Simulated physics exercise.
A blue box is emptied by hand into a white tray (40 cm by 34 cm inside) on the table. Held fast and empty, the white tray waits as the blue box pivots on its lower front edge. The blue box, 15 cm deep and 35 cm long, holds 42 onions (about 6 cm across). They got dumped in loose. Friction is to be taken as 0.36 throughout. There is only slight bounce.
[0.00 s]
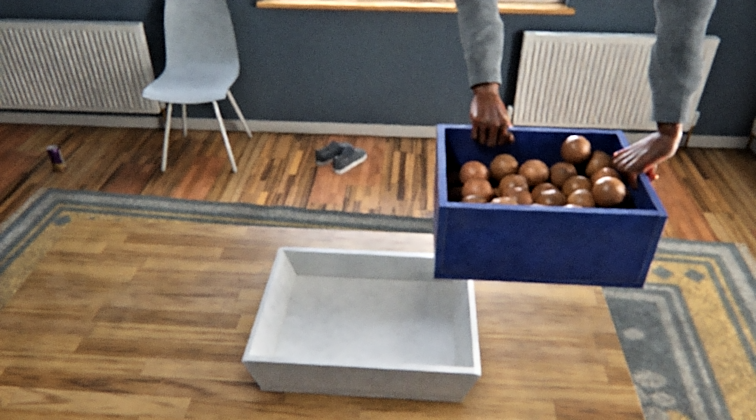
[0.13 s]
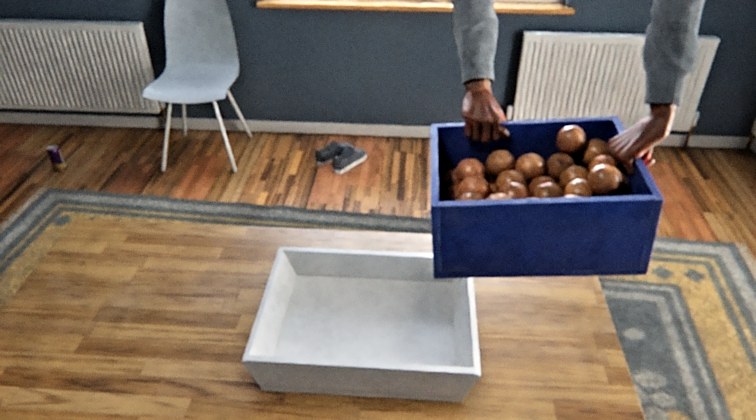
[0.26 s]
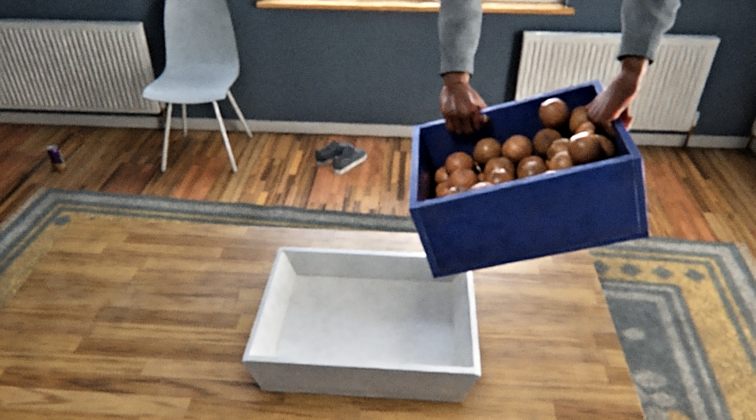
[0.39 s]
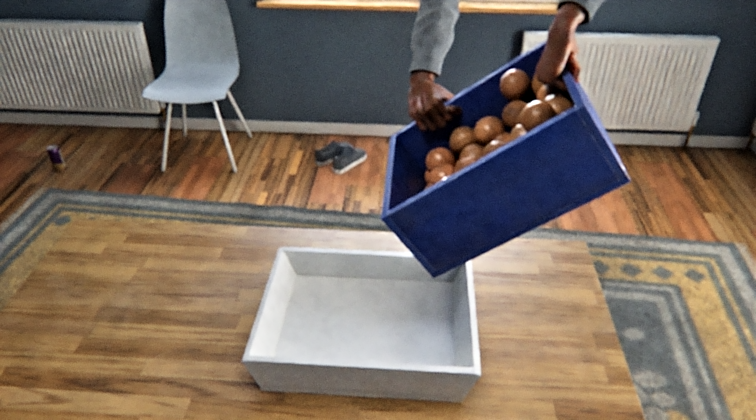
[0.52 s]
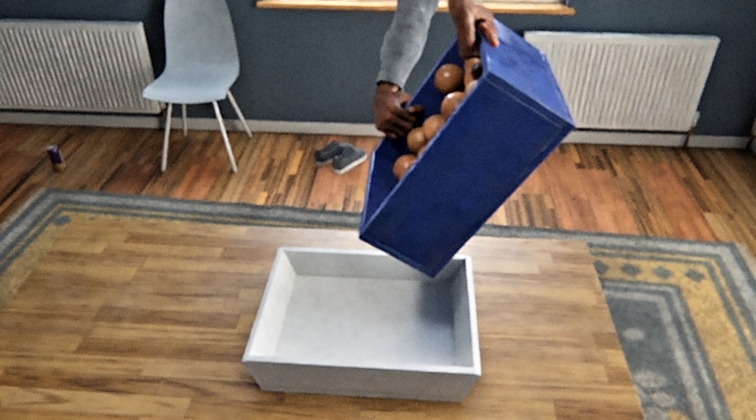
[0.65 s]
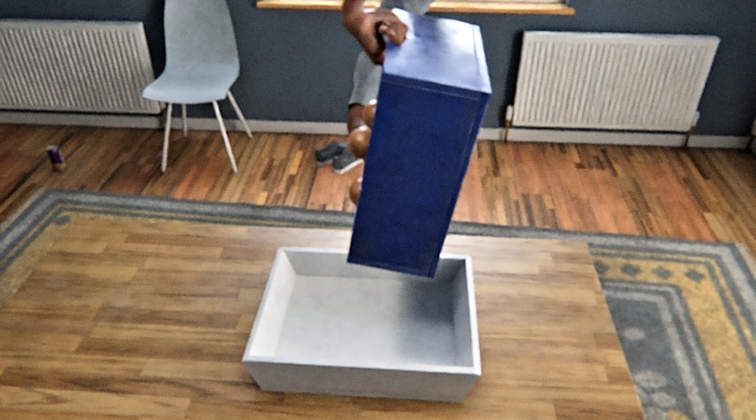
To begin with, two hands hold a blue box of round brown objects level, above and to the right of an empty white tray on a table. The hands then tilt the box leftward, slightly at first and then steeply, until it stands nearly upright over the still-empty tray.
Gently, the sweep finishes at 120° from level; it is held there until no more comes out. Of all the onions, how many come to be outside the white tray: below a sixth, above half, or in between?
The part left outside the container is a sixth up to half.
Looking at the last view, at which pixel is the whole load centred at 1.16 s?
Centre: About (297, 302).
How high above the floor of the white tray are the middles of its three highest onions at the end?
Around 7 centimetres.
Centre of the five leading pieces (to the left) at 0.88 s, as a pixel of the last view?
Centre: About (265, 270) px.
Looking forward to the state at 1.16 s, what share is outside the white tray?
Roughly 30 percent.
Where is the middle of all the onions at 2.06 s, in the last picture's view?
Estimated centre in the last picture: (294, 308).
After 0.88 s, tilt 111°; 26 still in the blue box, 1 in the white tray, 2 outside the white tray and 13 in the air.
After 1.16 s, tilt 120°; 19 in the white tray, 12 outside the white tray and 11 in the air.
After 1.55 s, tilt 120°; 26 in the white tray and 16 outside the white tray.
When it is over (at 2.06 s), 26 in the white tray and 16 outside the white tray. Asked share, 16 of 42, 38 per cent.
